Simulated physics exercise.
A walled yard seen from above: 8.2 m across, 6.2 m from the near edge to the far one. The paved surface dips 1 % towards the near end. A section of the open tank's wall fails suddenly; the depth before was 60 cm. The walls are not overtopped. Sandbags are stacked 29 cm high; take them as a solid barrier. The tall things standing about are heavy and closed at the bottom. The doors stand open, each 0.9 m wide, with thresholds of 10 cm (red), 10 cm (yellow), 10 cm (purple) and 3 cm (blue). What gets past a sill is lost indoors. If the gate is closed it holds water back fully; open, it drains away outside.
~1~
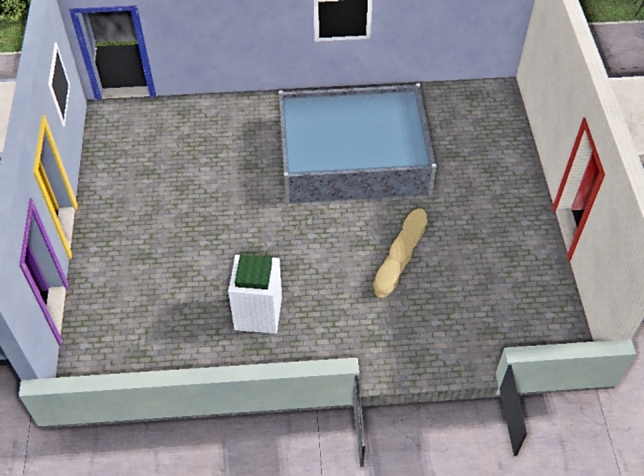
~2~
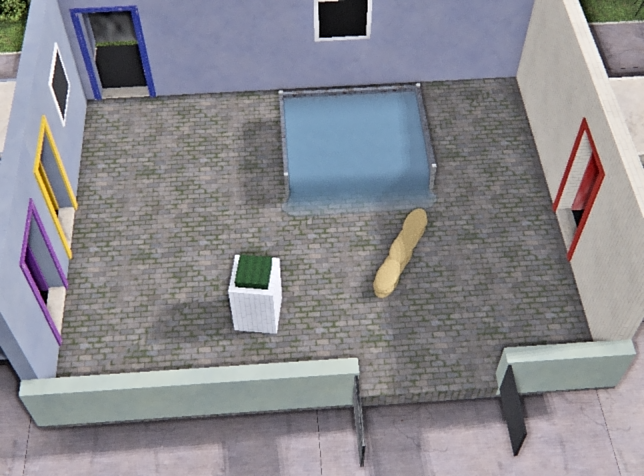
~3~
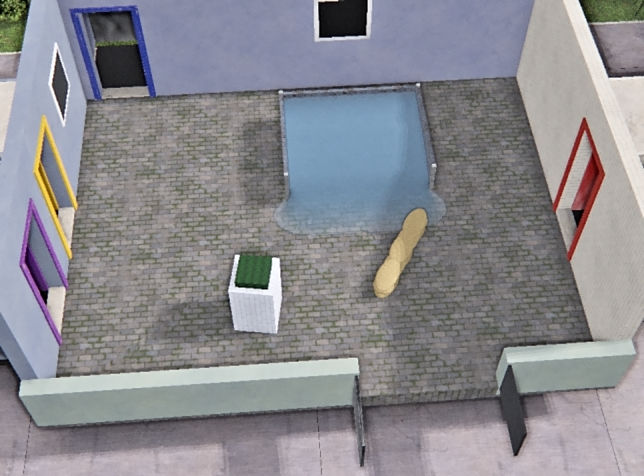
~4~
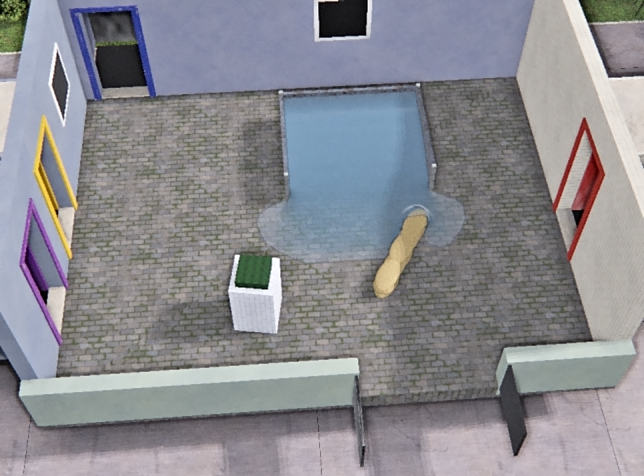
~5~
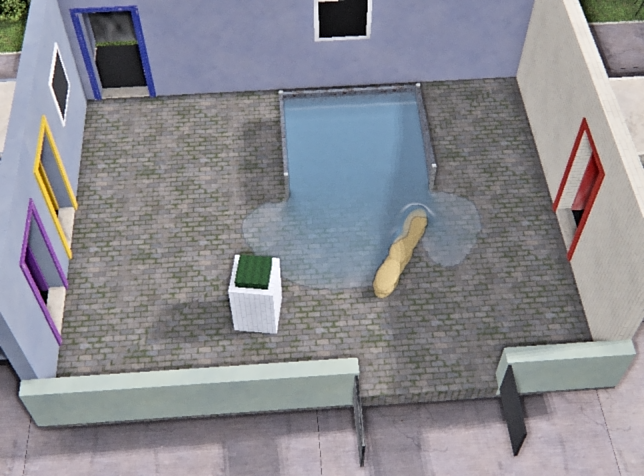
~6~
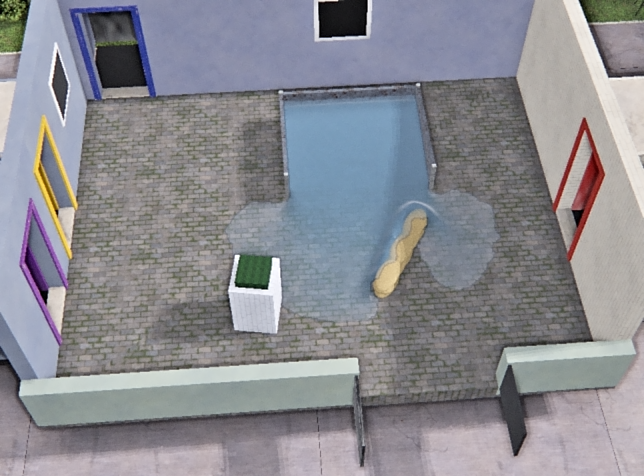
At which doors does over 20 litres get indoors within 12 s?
The water let in: At the red door it does not reach the limit; at the yellow door it stays under the limit; at the purple door it goes over the limit; at the blue door it goes over the limit.
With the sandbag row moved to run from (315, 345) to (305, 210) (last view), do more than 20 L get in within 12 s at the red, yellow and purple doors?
Then: Red under, yellow not over, purple below.
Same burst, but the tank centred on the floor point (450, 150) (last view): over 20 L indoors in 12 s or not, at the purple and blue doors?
Against that limit: Purple under, blue not over.
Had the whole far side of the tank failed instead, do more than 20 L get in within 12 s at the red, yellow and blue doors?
Then: Red under, yellow not over, blue above.
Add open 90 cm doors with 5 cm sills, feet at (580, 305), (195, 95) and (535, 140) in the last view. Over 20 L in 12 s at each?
In that order: Past it, below, below.
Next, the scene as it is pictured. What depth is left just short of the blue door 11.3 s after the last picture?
Some 4.0 cm.
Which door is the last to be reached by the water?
The blue one.
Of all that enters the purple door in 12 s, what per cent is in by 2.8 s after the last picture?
About 5 per cent.
Then, 0.7 s after the last picture water covers 30 % of the floor and is deepest (42 cm) near (300, 386); red door not reached, yellow door not reached, purple door not reached, blue door not reached.
Then, 1.5 s after the last picture water covers 40 % of the floor and is deepest (43 cm) near (287, 387); red door 13 cm at the sill, 1 L in, yellow door not reached, purple door not reached, blue door not reached.
Then, 2.8 s after the last picture water covers 55 % of the floor and is deepest (26 cm) near (312, 385); red door 9 cm at the sill, 4 L in, yellow door not reached, purple door 20 cm at the sill, 5 L in, blue door not reached.
Then, 6.3 s after the last picture water covers 75 % of the floor and is deepest (13 cm) near (178, 394); red door 6 cm at the sill, 5 L in, yellow door 7 cm at the sill, 1 L in, purple door 10 cm at the sill, 85 L in, blue door 9 cm at the sill, 15 L in.
Then, 11.3 s after the last picture water covers 95 % of the floor and is deepest (8 cm) near (202, 392); red door 3 cm at the sill, 5 L in, yellow door 4 cm at the sill, 1 L in, purple door 6 cm at the sill, 86 L in, blue door 4 cm at the sill, 61 L in.
